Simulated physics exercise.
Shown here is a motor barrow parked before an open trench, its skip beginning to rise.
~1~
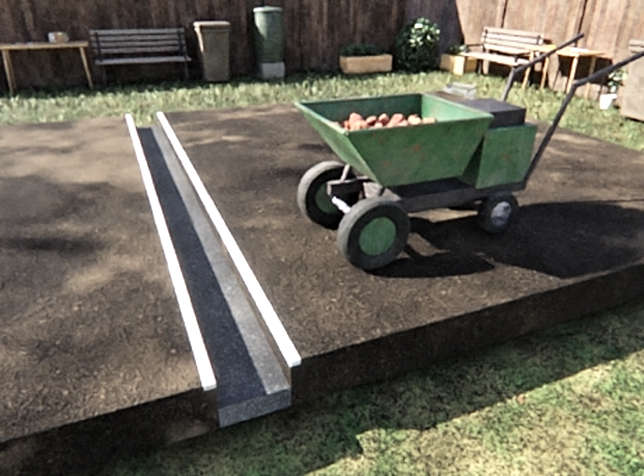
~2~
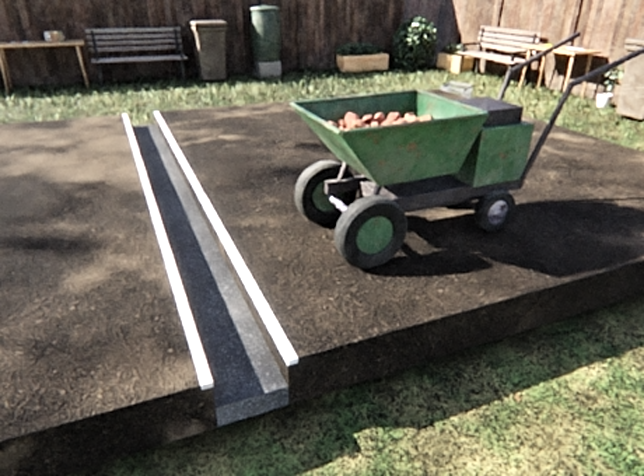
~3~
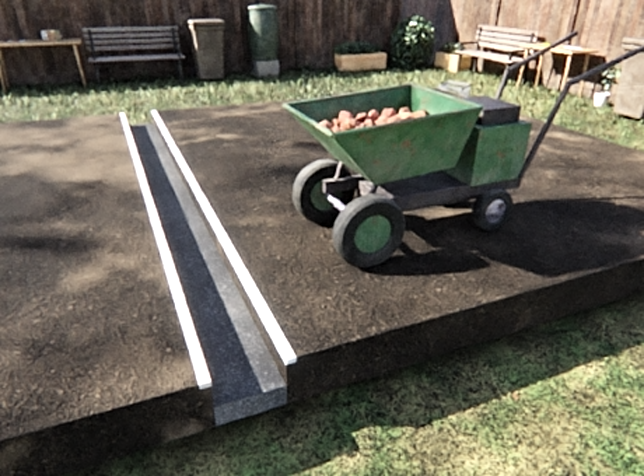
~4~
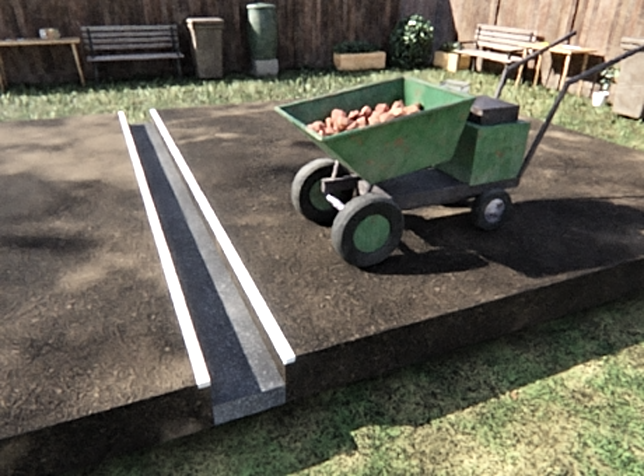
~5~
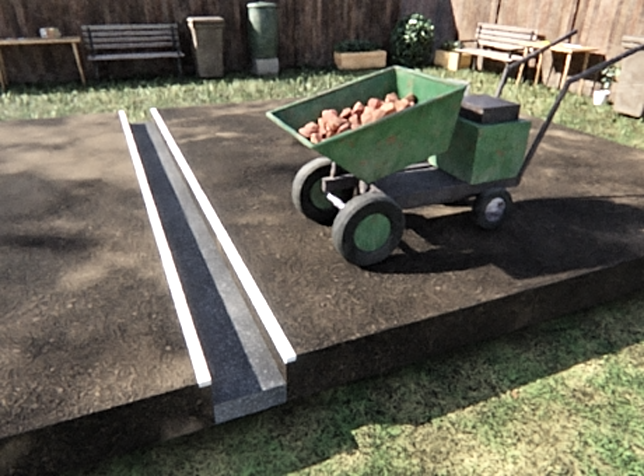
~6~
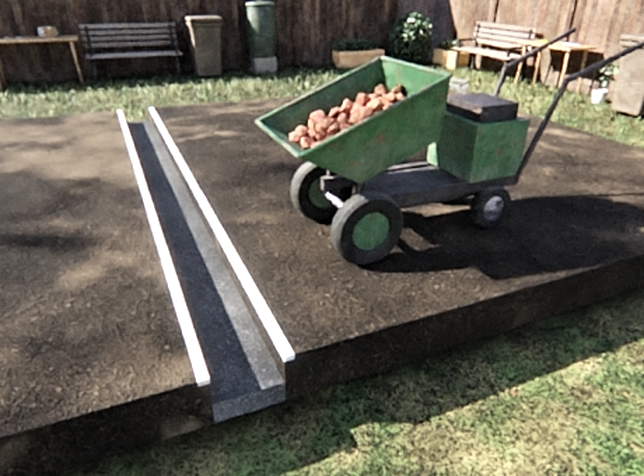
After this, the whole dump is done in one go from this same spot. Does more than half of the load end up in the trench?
Most of the load finds the trench.
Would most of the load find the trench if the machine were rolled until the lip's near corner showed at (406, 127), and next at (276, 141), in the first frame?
Well, parked at the first spot it'd be short of the halfway mark, and at the second it'd be short of the halfway mark.
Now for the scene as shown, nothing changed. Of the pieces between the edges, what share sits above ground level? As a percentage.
Roughly 15 %.
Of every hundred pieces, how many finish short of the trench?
Around 5 %.
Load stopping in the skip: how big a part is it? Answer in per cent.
I'd put it near 15 percent.
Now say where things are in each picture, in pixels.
In the first frame, lip of the skip (346, 133), level; top of the load (403, 131), lumps of rubble; first edge of the trench (272, 318); far edge (195, 336), the trench over half as wide as the skip, and about half as deep as wide.
In the second frame, lip of the skip (341, 133), tipped barely; top of the load (399, 129).
In the third frame, lip of the skip (333, 135), tipped barely; top of the load (393, 126).
In the fourth frame, lip of the skip (323, 140), tipped a little; top of the load (400, 114).
In the fifth frame, lip of the skip (313, 147), tipped a little; top of the load (406, 113).
In the sixth frame, lip of the skip (300, 157), tipped clearly; top of the load (395, 106); first edge of the trench (266, 313); far edge (189, 332).
Just after the last frame, skip tipped steeply; every one in the skip.
A moment on, skip tipped right over; roughly two thirds in the skip; just a few short of the trench; roughly a third in or heaped over the trench.
Further on, skip tipped right over; about a tenth in the skip; about a tenth short of the trench; the larger part in or heaped over the trench; just a few beyond it.
When it is over, skip tipped right over; about a tenth in the skip; about a tenth short of the trench; the larger part in or heaped over the trench; just a few beyond it.
